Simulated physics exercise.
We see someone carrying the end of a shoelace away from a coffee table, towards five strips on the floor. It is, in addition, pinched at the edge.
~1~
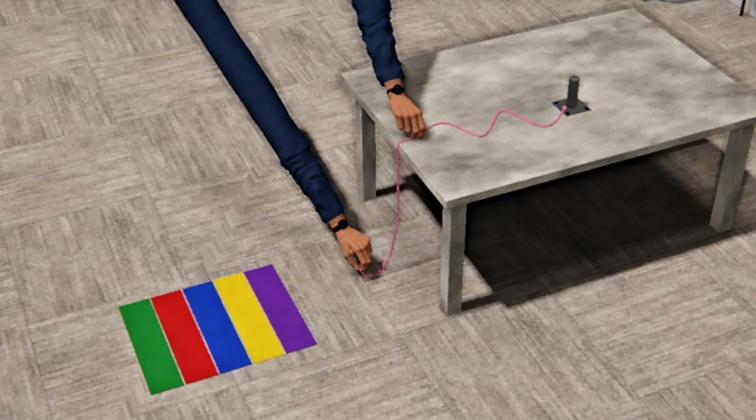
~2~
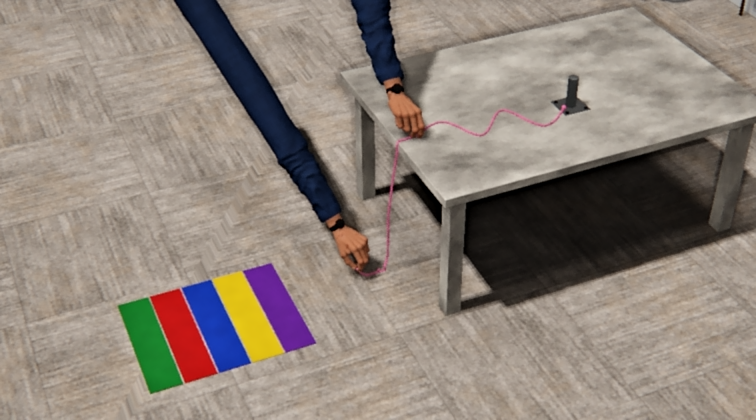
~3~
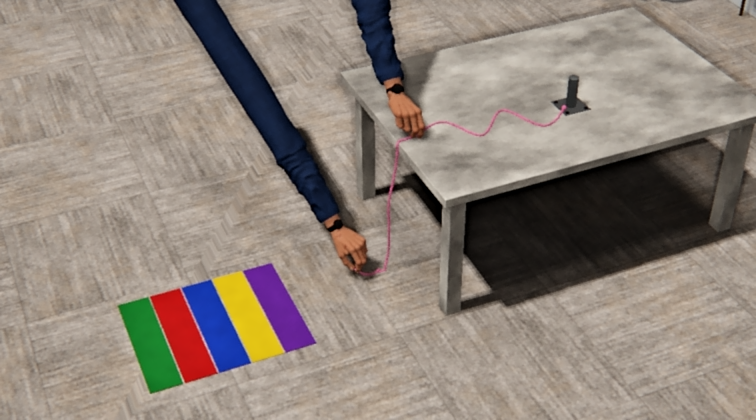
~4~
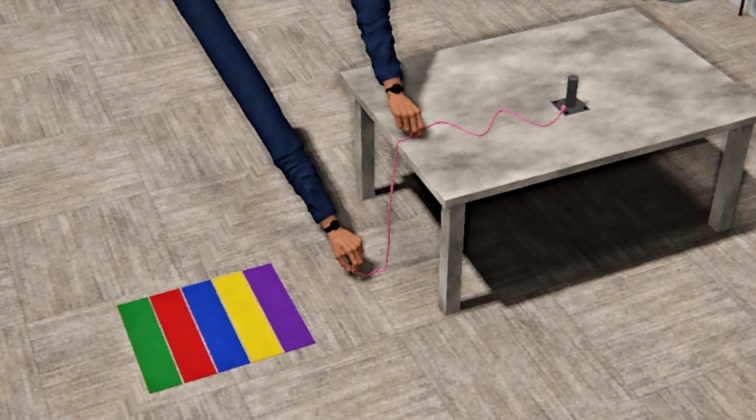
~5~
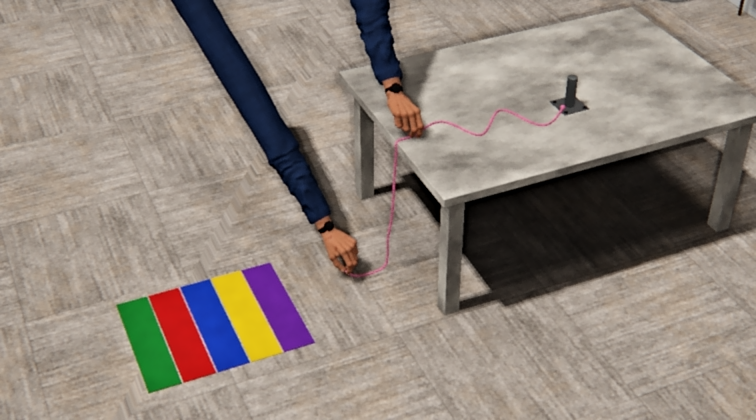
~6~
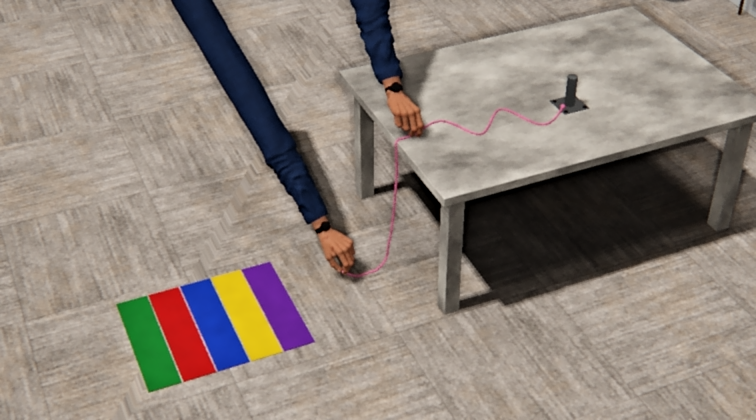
The end of a thin pink shoelace, pinched in a hand near the floor, moved slightly left toward five colored strips, while another hand held the lace at the coffee table's edge.
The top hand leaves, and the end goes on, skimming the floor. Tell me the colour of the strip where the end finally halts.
It halts over red.
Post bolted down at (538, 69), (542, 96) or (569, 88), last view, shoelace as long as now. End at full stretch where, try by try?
First (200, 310), then (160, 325), then (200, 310).
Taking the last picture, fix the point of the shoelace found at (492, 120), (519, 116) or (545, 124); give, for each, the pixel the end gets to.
About (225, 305), (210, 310) and (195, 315).
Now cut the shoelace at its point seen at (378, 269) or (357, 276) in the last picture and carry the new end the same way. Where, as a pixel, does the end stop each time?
First (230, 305), then (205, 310).
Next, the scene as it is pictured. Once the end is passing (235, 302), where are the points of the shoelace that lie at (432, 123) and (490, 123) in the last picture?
To (394, 158) and (457, 129).
Soon after, end near (235, 302); over yellow.
After that, end near (202, 312); over blue.
At the stop, end near (181, 317); over red. Over red.
